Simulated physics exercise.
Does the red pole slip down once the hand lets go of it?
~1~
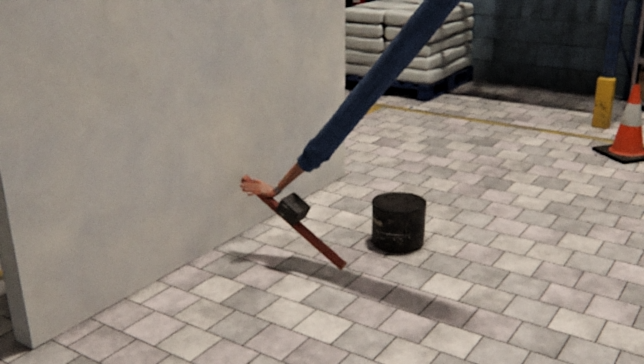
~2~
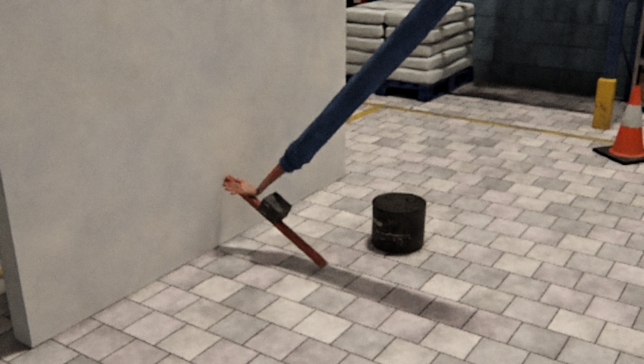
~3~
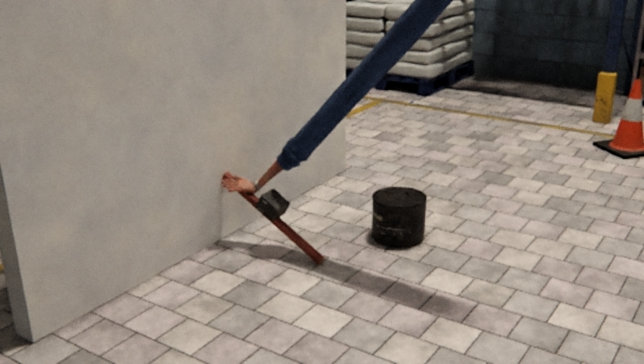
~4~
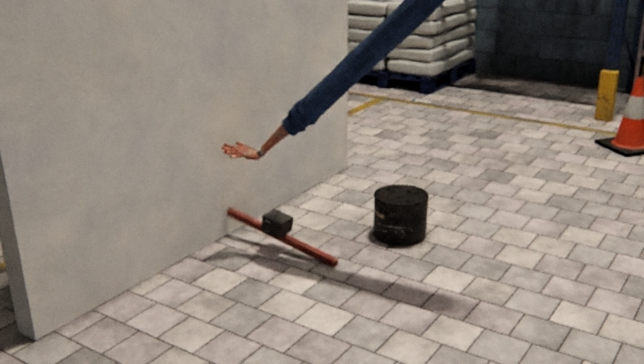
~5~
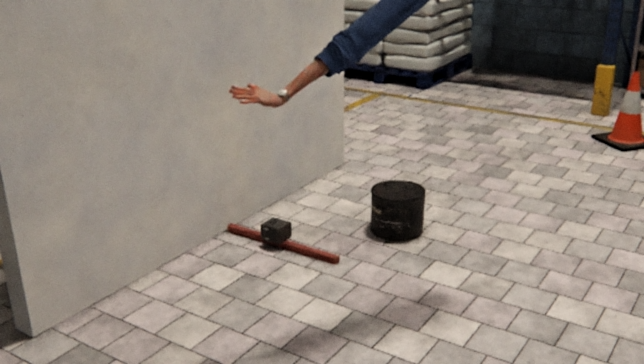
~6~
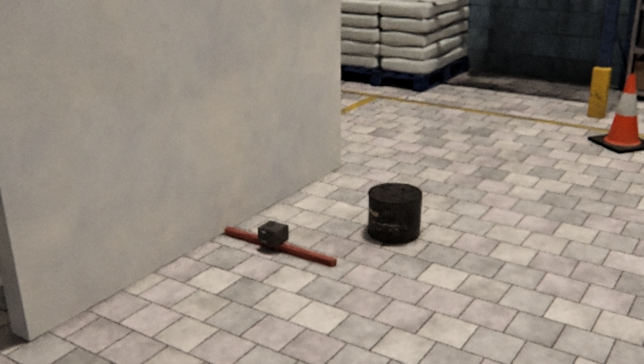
Yes, it slips out of its lean against the wall and ends up lying on the paving.
On a paved floor before a bare grey wall, a hand in a blue sleeve holds a red pole at a slant, with a small dark block partway along it. A black pail stands to the right. The hand moves the pole left until its upper end meets the wall, and holds it there briefly. Then the fingers open and the pole gives way, its upper end sinking down along the wall. The arm draws back out of view, leaving the pole lying on the paving with the block at its middle and the pail unmoved.
